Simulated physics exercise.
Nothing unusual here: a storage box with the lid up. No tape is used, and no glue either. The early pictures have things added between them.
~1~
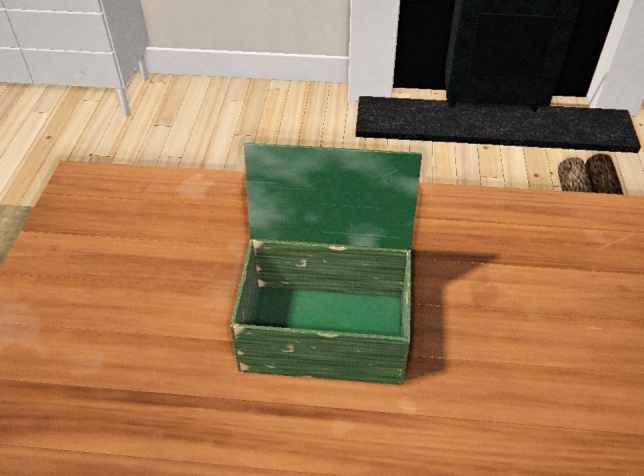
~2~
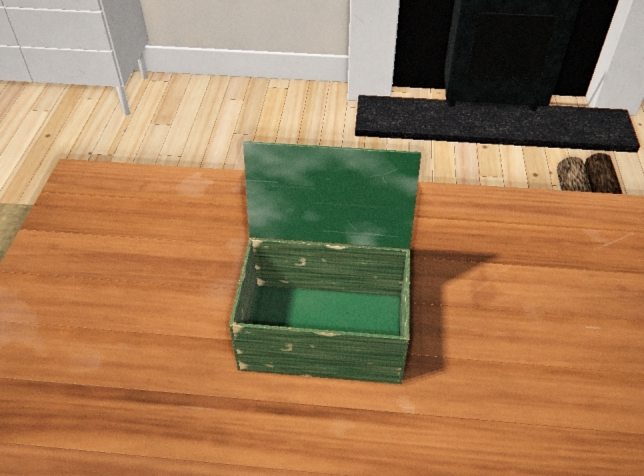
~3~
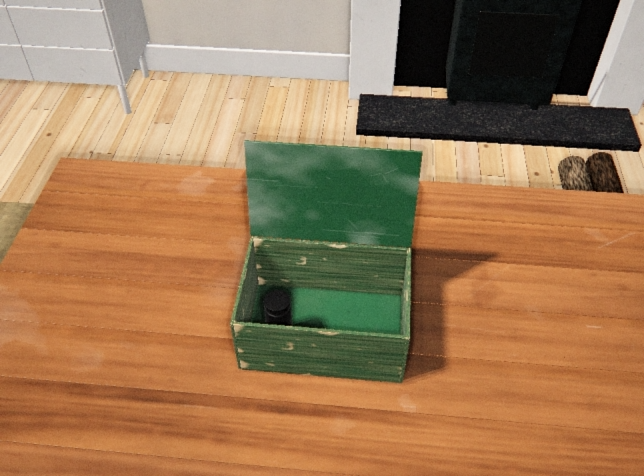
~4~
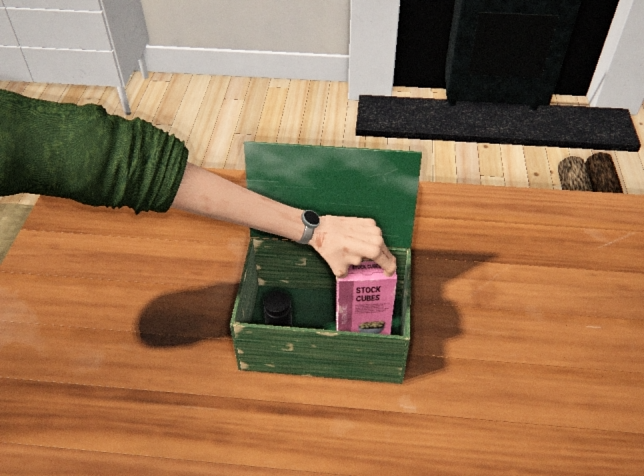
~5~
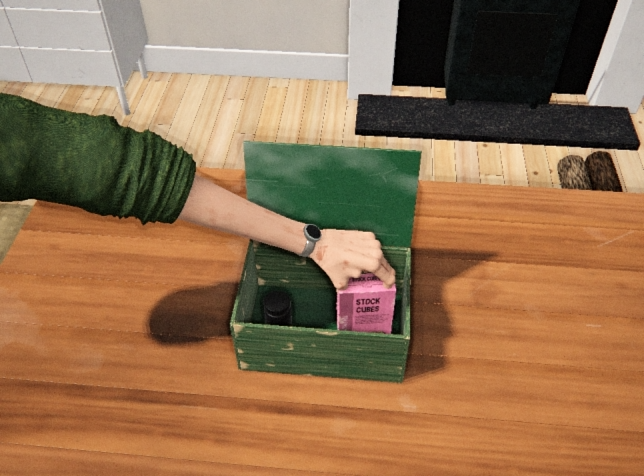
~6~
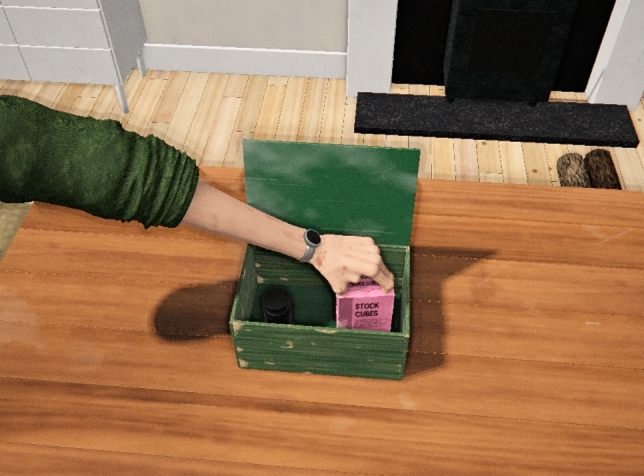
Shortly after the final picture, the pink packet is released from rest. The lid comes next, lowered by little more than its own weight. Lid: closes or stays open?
Stays open.
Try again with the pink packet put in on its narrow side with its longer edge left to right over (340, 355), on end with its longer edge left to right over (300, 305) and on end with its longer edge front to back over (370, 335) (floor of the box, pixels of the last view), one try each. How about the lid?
In order: The lid fits down, then gets blocked, then gets blocked.
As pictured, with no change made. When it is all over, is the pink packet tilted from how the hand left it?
It stays as placed.
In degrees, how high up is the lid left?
Angle: About 20°.
Then, 1.10 s on from there, lid starting down.
Then, 1.50 s on from there, lid 65° above the rim.
Then, 1.70 s on from there, lid 50° above the rim.
Then, 1.90 s on from there, lid 32° above the rim.
In the end, lid 22° above the rim; both unmoved. At the end, from the last picture's camera, pink packet near (364, 319).
